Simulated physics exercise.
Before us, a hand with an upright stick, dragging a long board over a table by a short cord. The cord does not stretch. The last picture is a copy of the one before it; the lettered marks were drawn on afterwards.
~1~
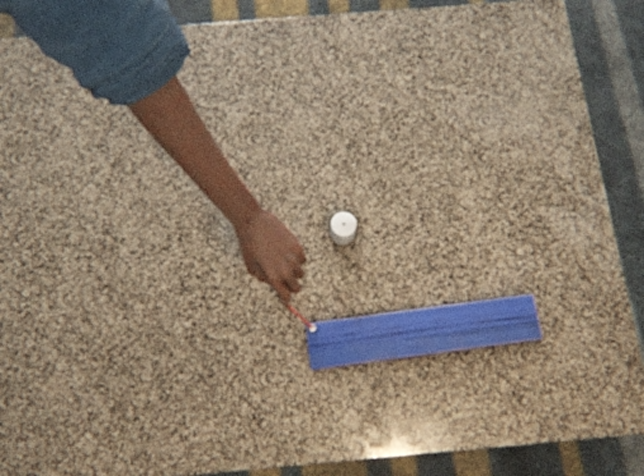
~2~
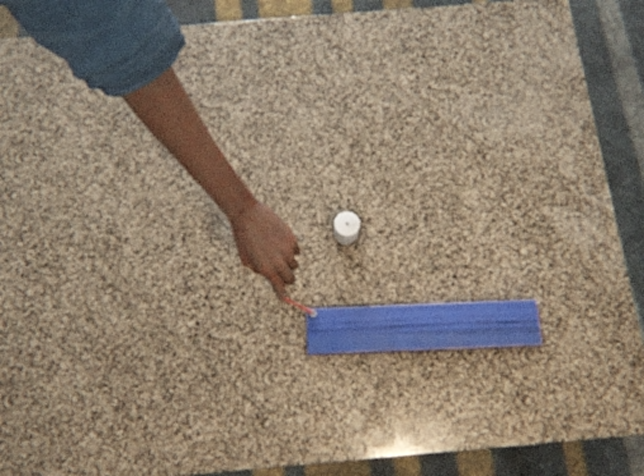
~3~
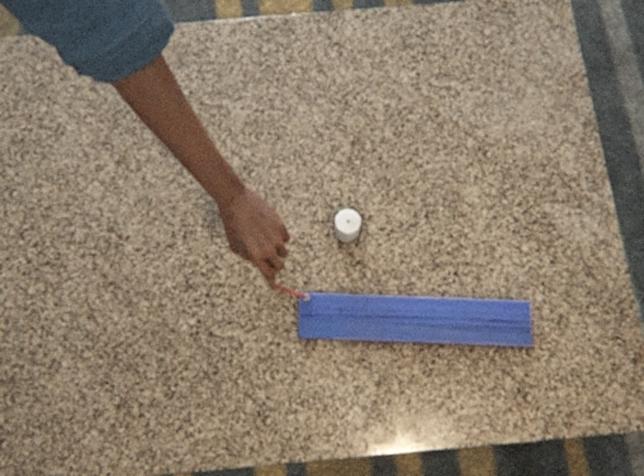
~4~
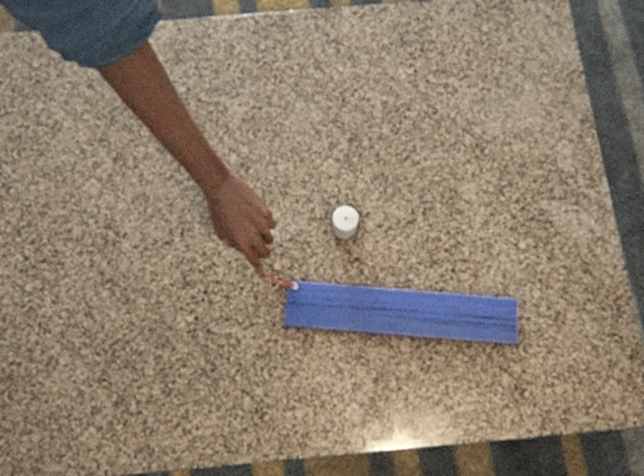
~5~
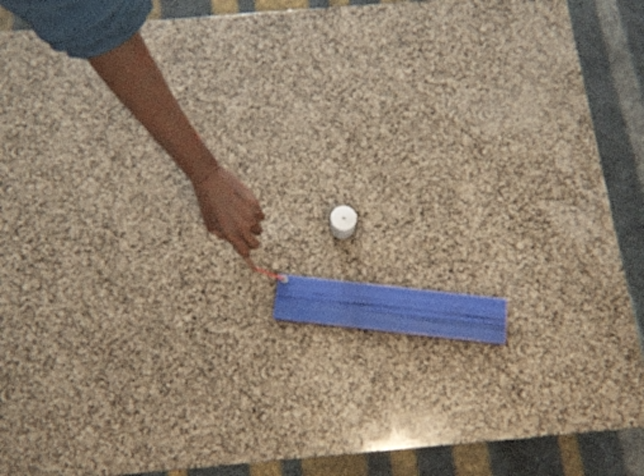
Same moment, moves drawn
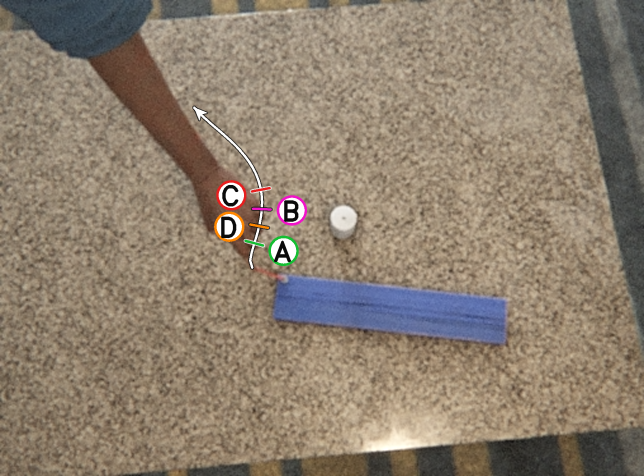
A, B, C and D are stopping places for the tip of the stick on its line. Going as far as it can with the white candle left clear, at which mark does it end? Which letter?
Mark C.
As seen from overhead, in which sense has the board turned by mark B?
For that mark, clockwise.
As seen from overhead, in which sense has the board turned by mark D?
Clockwise.
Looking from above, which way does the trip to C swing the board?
Clockwise.
On the marked copy, A at (254, 243); B at (262, 209); C at (261, 190); D at (259, 226); the route from (252, 268) via (256, 174) to (194, 107).
Following C. Soon after the start, foot of the stick (256, 241), middle of the board (382, 302).
Later, foot of the stick (262, 215), middle of the board (377, 292).
In the end, foot of the stick (261, 191), middle of the board (368, 279); nothing has been touched.
As for the rest, A is safe but short; B is safe but short; D is safe but short.
